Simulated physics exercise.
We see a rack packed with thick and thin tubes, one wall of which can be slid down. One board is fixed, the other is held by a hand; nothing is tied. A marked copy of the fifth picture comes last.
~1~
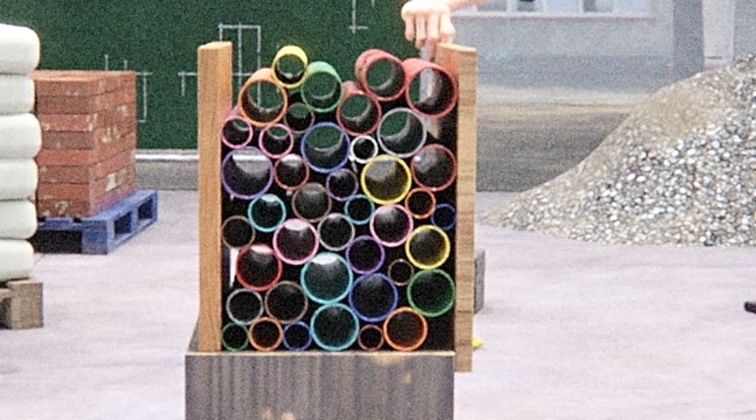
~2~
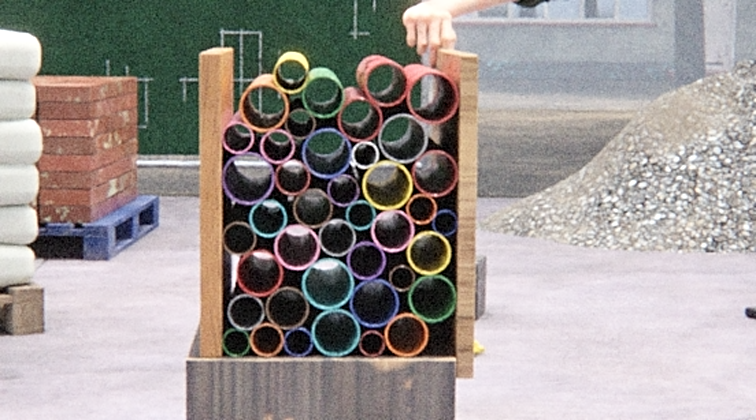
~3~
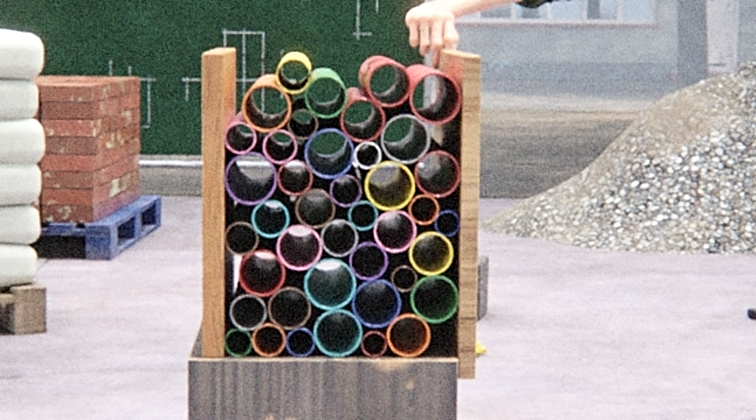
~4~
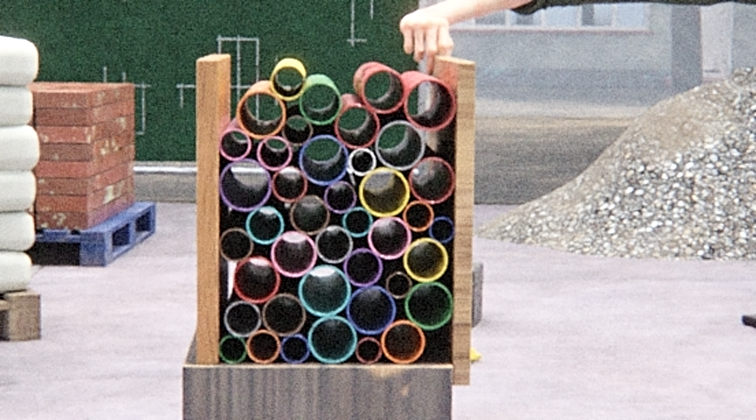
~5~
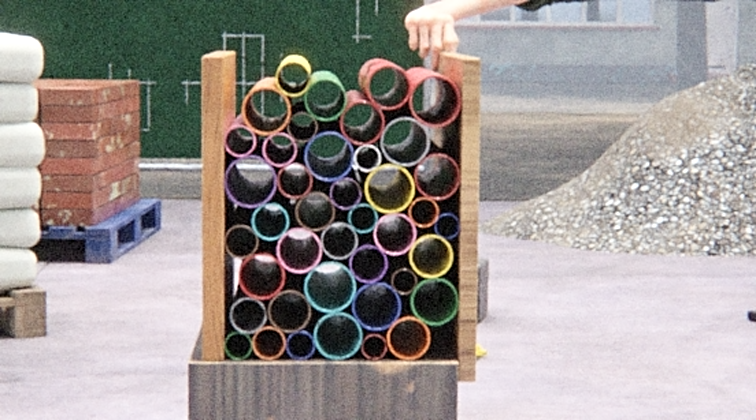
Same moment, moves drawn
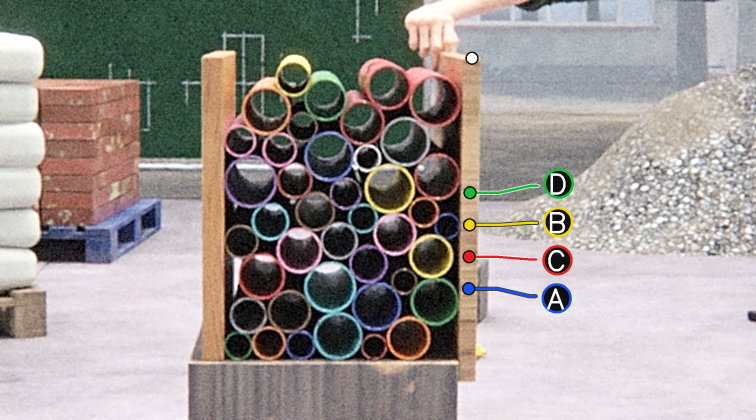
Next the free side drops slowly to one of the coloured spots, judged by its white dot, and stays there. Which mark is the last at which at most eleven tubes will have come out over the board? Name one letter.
At most to C.
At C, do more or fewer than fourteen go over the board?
Fewer than fourteen.
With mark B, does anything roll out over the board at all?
Yes, at B.
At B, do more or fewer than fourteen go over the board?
Fewer than fourteen.
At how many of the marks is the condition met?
The number is three.
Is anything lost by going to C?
At C: Yes.
On the copy, A at (469, 289); B at (470, 225); C at (469, 257); D at (470, 193); the white dot at (472, 58).
On C. First, top of the board (462, 142).
Then, top of the board (460, 233).
Finally, top of the board (460, 256), about five out over the board.
By contrast, A more than eleven out over the board; B about four out over the board; D one out over the board.
